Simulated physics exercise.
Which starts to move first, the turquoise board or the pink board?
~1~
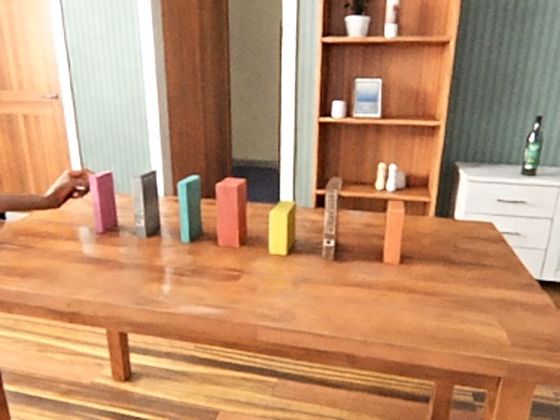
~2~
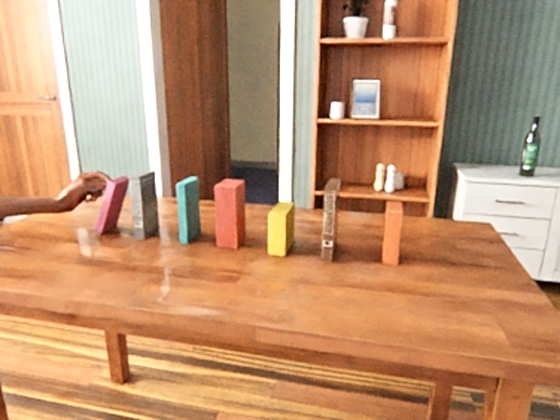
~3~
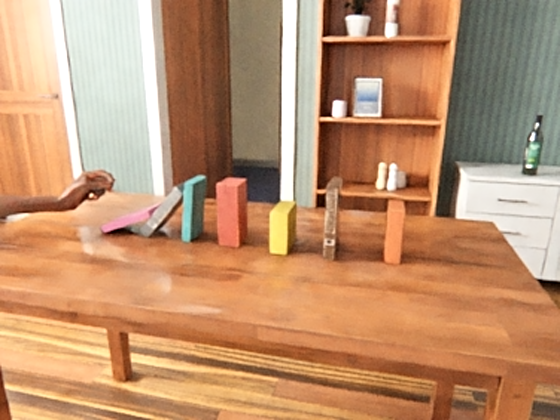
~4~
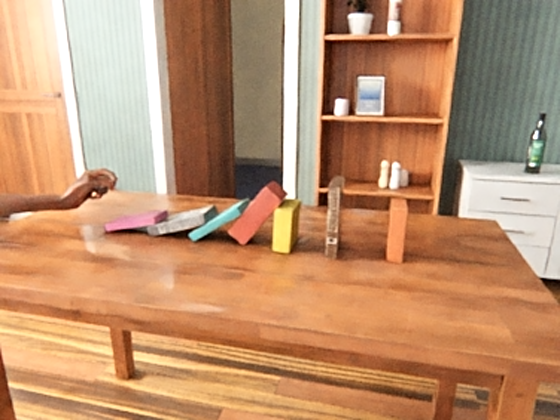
The pink board moves first, tilting under the hand while the turquoise board is still standing in place. The turquoise board tips only later, after the pink board has gone down.
